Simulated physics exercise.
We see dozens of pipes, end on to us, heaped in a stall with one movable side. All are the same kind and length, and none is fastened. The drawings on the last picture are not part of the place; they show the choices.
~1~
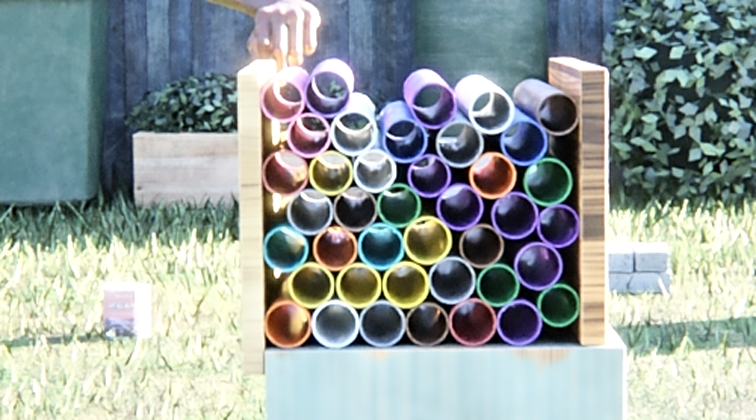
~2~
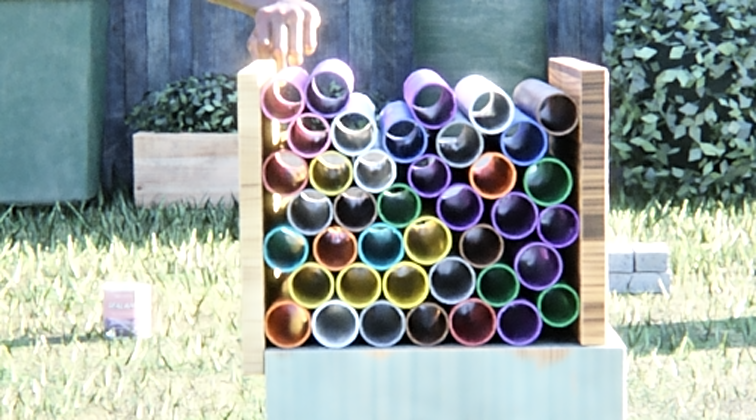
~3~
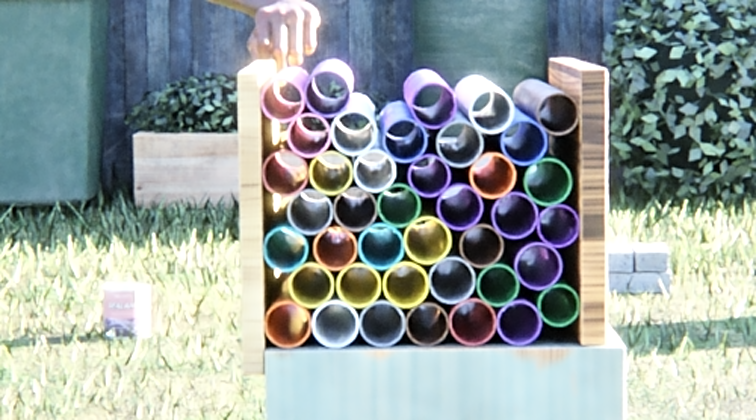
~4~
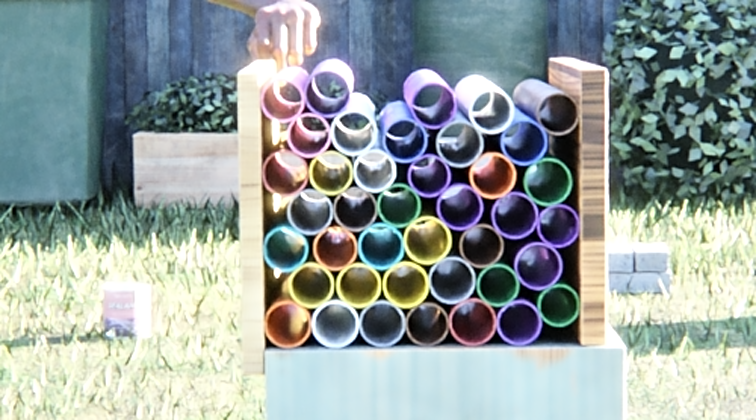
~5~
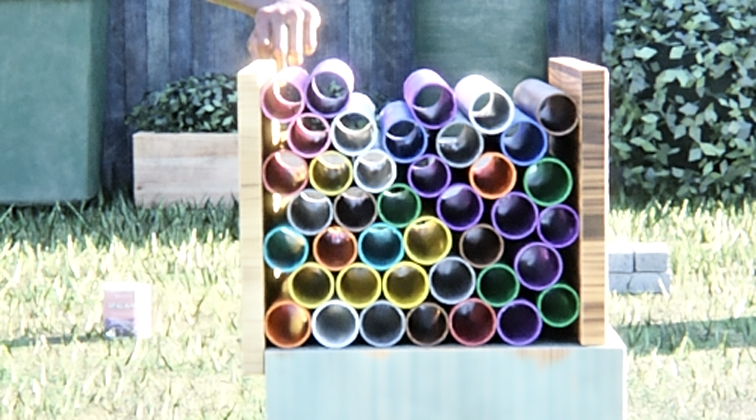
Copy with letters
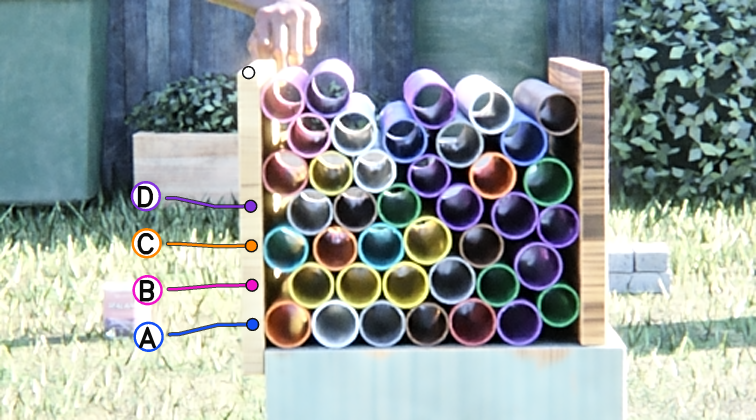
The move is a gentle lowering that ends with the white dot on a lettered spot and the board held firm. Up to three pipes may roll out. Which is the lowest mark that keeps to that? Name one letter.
Stop at D.
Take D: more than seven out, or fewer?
It loses fewer than seven.
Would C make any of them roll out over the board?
Yes.
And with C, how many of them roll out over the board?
At C the number is four.
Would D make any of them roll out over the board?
Yes.
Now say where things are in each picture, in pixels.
A yellow pipe (427, 240); a purple pipe (559, 226); a yellow pipe (331, 173), in the first frame.
A yellow pipe (331, 173); a blue pipe (524, 142), in the second frame.
A purple pipe (433, 106); side board (261, 203), in the third frame.
An orange pipe (288, 324); a purple pipe (519, 322), in the fourth frame.
A grey pipe (452, 280); a yellow pipe (427, 240); a purple pipe (559, 226), in the fifth frame.
On the copy, A at (252, 325); B at (252, 285); C at (251, 246); D at (250, 206); the white dot at (248, 73).
On D. First, top of the board (261, 135).
Then, top of the board (262, 205).
Finally, top of the board (262, 205), one out over the board.
By contrast, A more than three out over the board; B four out over the board; C four out over the board.
